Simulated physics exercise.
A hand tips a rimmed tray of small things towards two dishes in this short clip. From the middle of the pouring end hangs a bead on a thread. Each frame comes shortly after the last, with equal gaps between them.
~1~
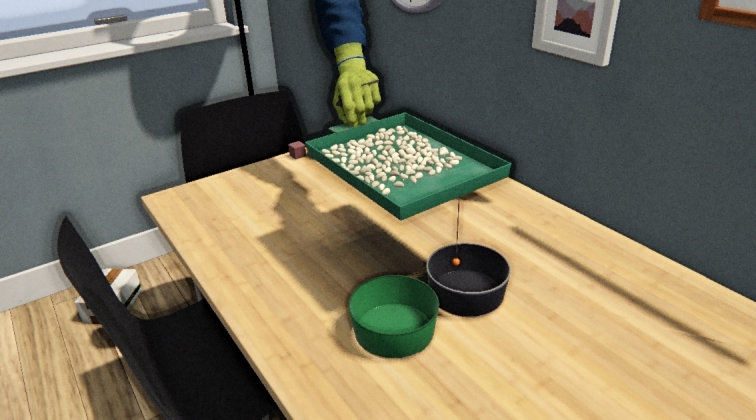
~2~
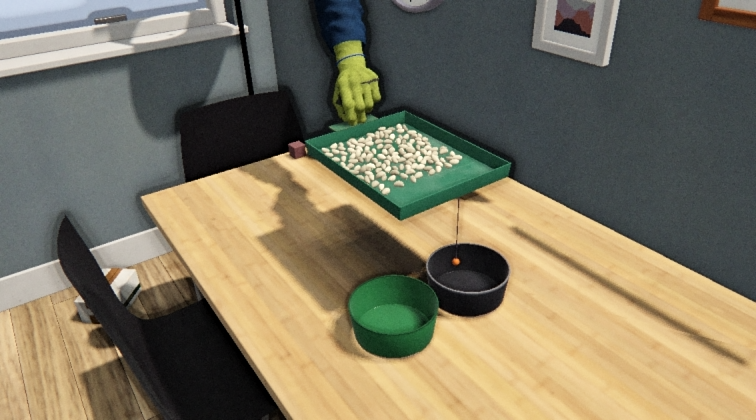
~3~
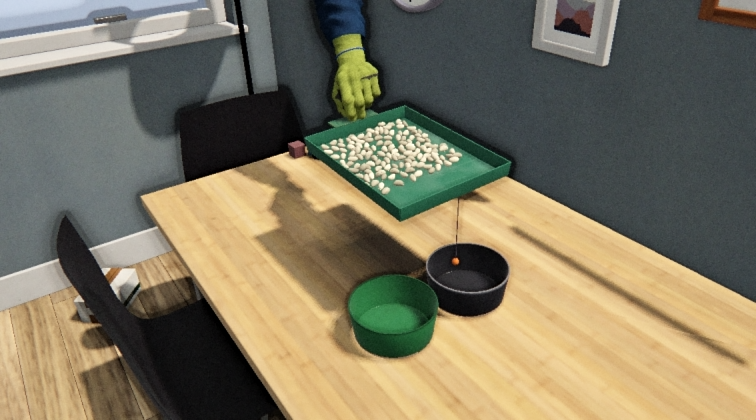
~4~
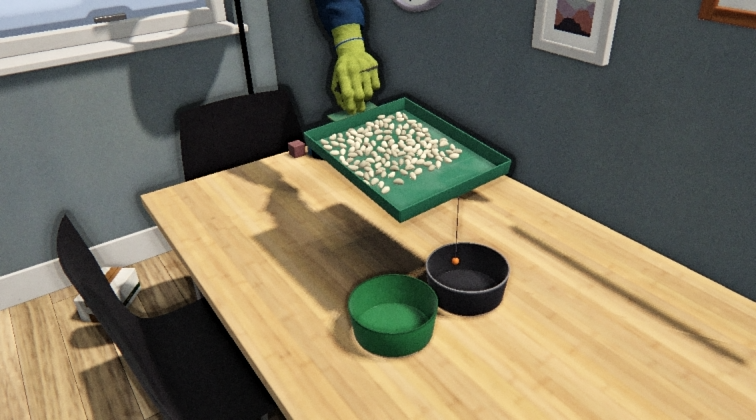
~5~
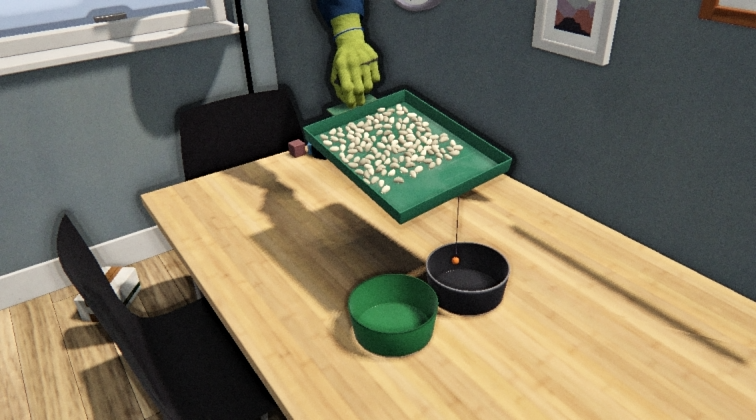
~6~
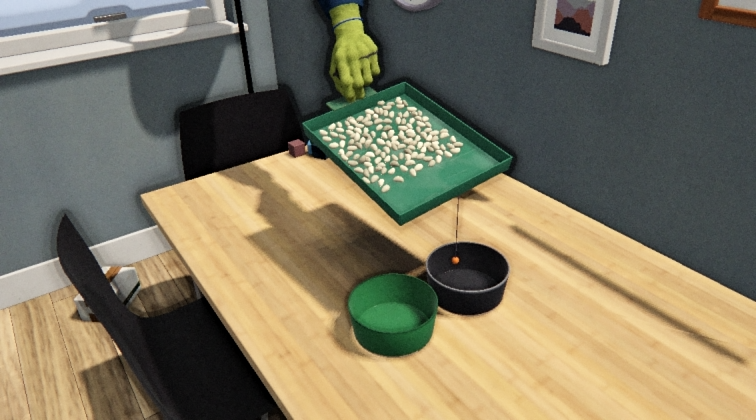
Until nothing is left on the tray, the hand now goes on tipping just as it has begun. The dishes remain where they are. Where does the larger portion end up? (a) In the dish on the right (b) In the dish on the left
In the dish on the left.
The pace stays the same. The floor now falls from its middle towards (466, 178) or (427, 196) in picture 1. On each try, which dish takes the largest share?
First: The dish at right. Second: The dish at left.
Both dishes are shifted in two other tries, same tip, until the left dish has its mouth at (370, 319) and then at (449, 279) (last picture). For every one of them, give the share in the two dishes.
70 % for the first, 30 % for the second.
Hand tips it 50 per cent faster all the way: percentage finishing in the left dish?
It would be close to 90 per cent.
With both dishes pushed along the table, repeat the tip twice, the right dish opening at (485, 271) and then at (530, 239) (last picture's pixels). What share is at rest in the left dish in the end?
It would be near 80 per cent first and near 10 per cent second.
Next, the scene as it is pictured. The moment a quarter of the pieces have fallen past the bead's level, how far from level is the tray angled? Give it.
Somewhere near 110°.
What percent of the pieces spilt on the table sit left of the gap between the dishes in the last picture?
Around 20 %.
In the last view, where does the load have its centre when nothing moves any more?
Close to (405, 322) in the last picture.
Shortly afterwards, tray tipped steeply; all but a few on the tray; only a few in the air.
Next, tray tipped right over; all but a few on the tray; a little in the left dish; only a few outside both; only a few in the air.
Some moments later, tray tipped past a quarter turn; the bulk in the left dish; only a few in the right dish; a little outside both; only a few in the air.
In the end, tray tipped past a quarter turn; the bulk in the left dish; only a few in the right dish; a little outside both.
